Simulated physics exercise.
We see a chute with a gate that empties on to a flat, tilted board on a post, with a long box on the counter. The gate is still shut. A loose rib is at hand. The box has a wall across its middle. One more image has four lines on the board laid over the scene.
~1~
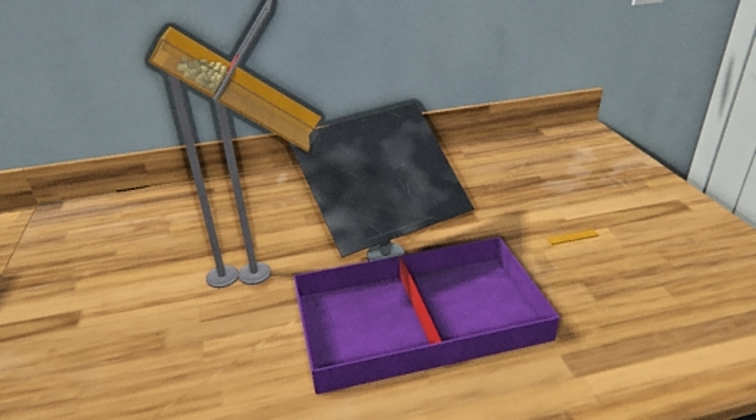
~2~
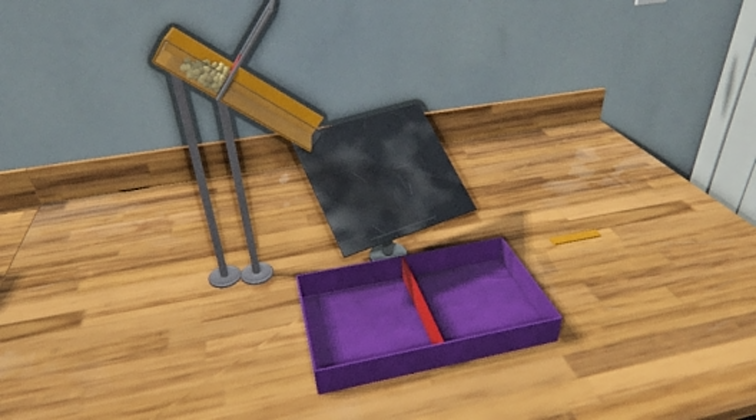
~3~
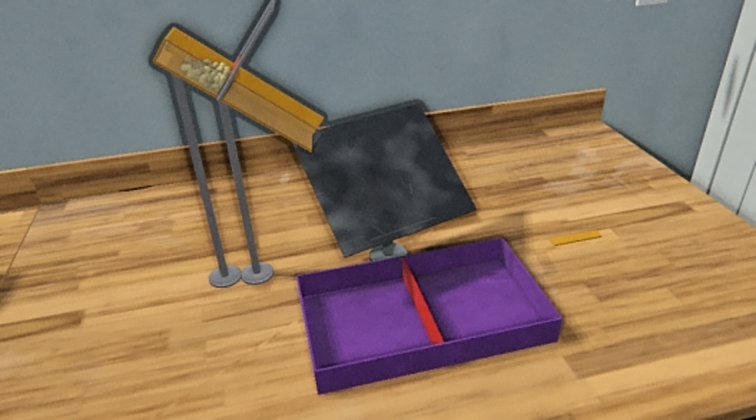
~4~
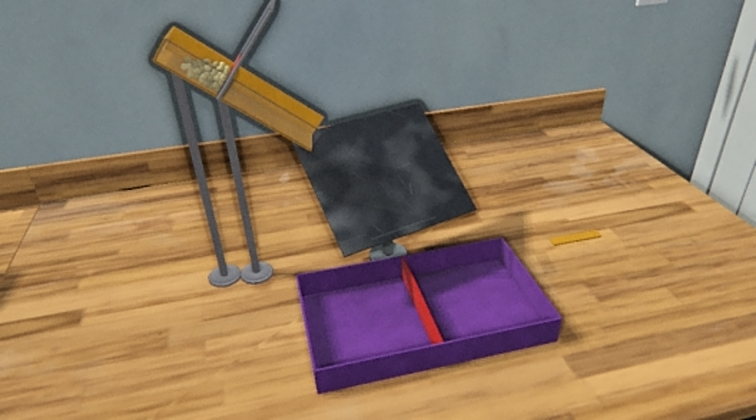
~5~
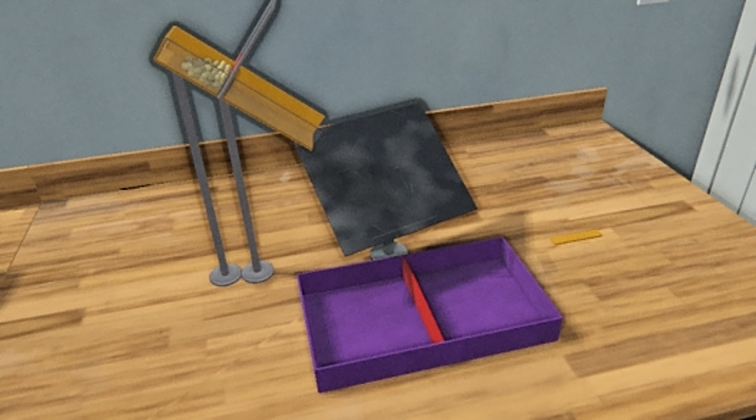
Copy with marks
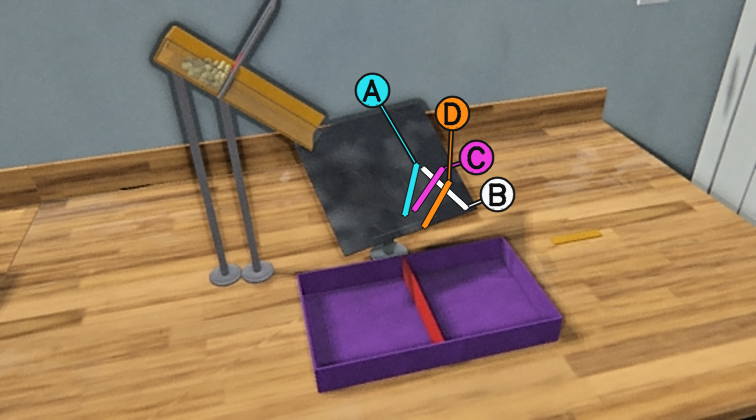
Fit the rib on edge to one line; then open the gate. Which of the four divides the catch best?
Go for A.
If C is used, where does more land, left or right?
Right.
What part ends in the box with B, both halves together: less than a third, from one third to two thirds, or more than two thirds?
It is more than two thirds.
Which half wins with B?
Right.
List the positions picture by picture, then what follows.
Load behind the gate at (205, 76), soya beans; lip of the chute at (309, 143), sloping fairly steeply, in the first picture.
Middle of the board at (385, 173), tilted fairly steeply; middle of its low edge at (414, 232); of its high edge at (357, 119), in the second picture.
Front corners of the box at (315, 371) and (561, 318); front end of its middle wall at (443, 344); gate still shut at (237, 65), in the third picture.
Middle of the load at (209, 75); lip at (311, 143), in the fourth picture.
Middle of the load at (209, 75); lip at (312, 142), in the fifth picture.
On the marked copy, line A from (416, 165) to (405, 213); line B from (423, 169) to (465, 207); line C from (441, 169) to (414, 209); line D from (448, 182) to (424, 225).
Choosing A, of what is caught, about half in the left half, about half in the right.
Choosing B, of what is caught, a stray few in the left half, nearly all in the right.
Choosing C, of what is caught, a small part in the left half, most in the right.
Choosing D, of what is caught, a small part in the left half, most in the right.
